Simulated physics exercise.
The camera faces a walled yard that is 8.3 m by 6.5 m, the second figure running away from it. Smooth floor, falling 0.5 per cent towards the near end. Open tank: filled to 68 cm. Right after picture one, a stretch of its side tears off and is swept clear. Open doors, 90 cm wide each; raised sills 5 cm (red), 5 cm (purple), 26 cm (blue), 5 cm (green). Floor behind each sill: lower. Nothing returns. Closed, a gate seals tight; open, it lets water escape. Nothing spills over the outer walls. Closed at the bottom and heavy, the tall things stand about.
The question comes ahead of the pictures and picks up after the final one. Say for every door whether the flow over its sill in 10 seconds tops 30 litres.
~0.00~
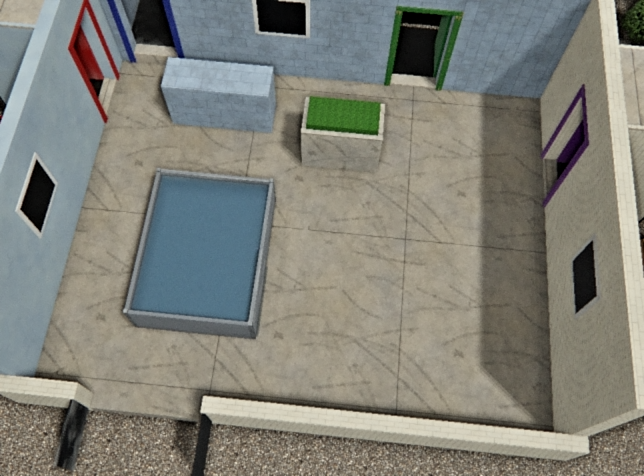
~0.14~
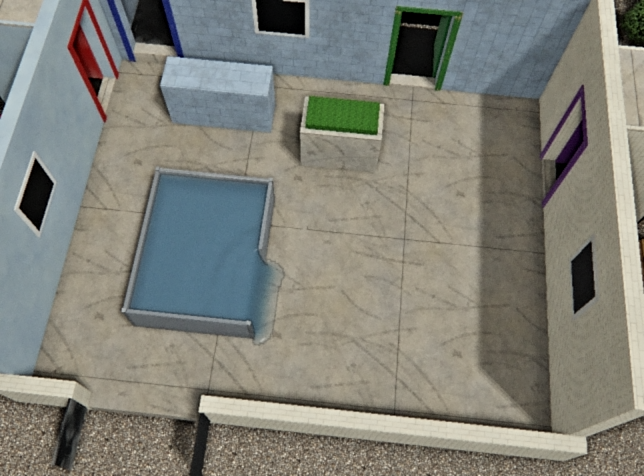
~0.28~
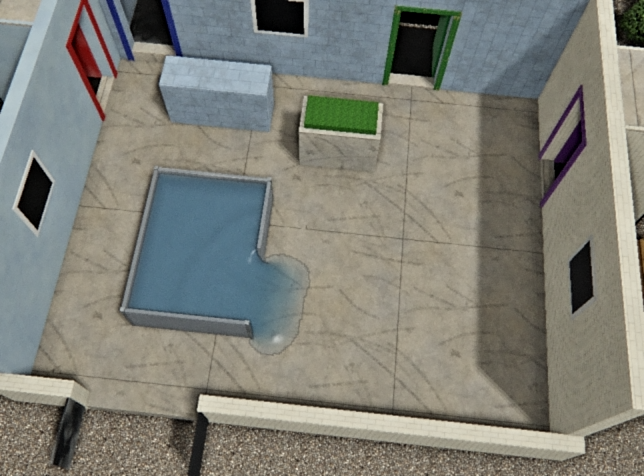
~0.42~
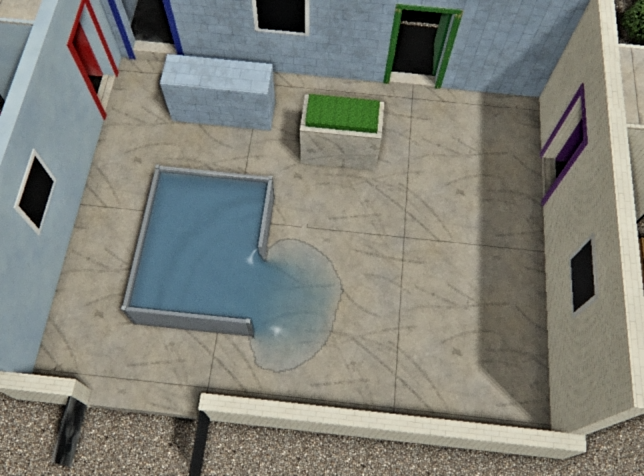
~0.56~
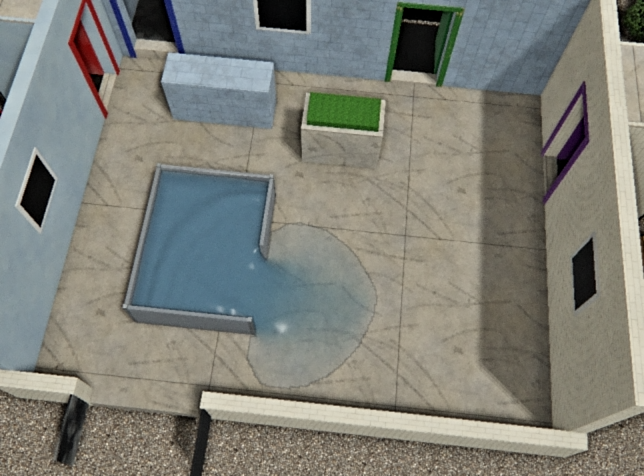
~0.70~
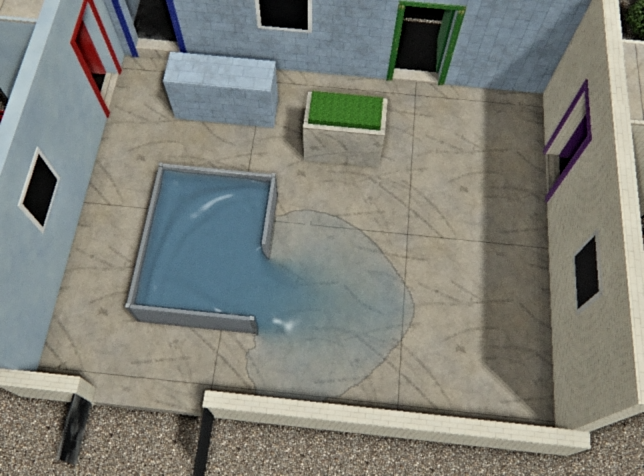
Result: Red door - falls short; purple door - tops it; blue door - falls short; green door - tops it.
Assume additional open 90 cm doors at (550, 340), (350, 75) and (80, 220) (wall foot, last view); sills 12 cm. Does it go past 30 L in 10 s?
More, less, less.
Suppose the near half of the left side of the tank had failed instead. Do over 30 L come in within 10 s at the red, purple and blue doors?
So red tops it, purple stays lower, blue stays lower.
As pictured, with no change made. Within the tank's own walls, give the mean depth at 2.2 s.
About 38 centimetres on average.
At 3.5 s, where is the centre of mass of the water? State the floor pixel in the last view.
Its balance point sits around (361, 293).
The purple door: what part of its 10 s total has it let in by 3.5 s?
Fraction in by then: Around 10 per cent.
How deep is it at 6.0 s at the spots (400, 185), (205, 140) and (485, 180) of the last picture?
Spot by spot: Some 6, 0, then 9 cm.
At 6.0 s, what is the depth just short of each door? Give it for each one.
Readings (cm): Red = 0; purple = 8; blue = 0; green = 13.
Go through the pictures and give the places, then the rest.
The open tank at (203, 245) is whole and still, 68 cm deep, in the first picture.
Water pours out at (255, 294) and has run 0.7 m, to (260, 339); typically 9 cm deep outside, 68 cm at the open tank's back, in the second picture.
Water pours out at (254, 295) and has run 1.0 m, to (303, 271); typically 12 cm deep outside, 68 cm at the open tank's back, in the third picture.
The front is at (337, 290), 1.4 m from the gap at (255, 294); 2.3 m2 of floor is under water; 69 cm left at the back of the open tank, in the fourth picture.
Water pours out at (257, 292) and has run 1.9 m, to (370, 291); typically 6 cm deep outside, 66 cm at the open tank's back, in the fifth picture.
Water pours out at (259, 291) and has run 2.5 m, to (407, 297); typically 5 cm deep outside, 59 cm at the open tank's back, in the sixth picture.
After 1.4 s water covers 30 % of the floor and is deepest (38 cm) near (269, 317); red door not reached, purple door not reached, blue door not reached, green door not reached.
After 2.2 s water covers 40 % of the floor and is deepest (48 cm) near (551, 412); red door not reached, purple door not reached, blue door not reached, green door not reached.
After 3.5 s water covers 45 % of the floor and is deepest (32 cm) near (495, 395); red door not reached, purple door 10 cm at the sill, 6 L in, blue door not reached, green door not reached.
After 6.0 s water covers 55 % of the floor and is deepest (21 cm) near (513, 108); red door not reached, purple door 8 cm at the sill, 29 L in, blue door not reached, green door 13 cm at the sill, 5 L in.
After 10.0 s water covers 80 % of the floor and is deepest (12 cm) near (280, 110); red door 8 cm at the sill, 6 L in, purple door 10 cm at the sill, 63 L in, blue door 6 cm at the sill, 0 L in, green door 10 cm at the sill, 84 L in.
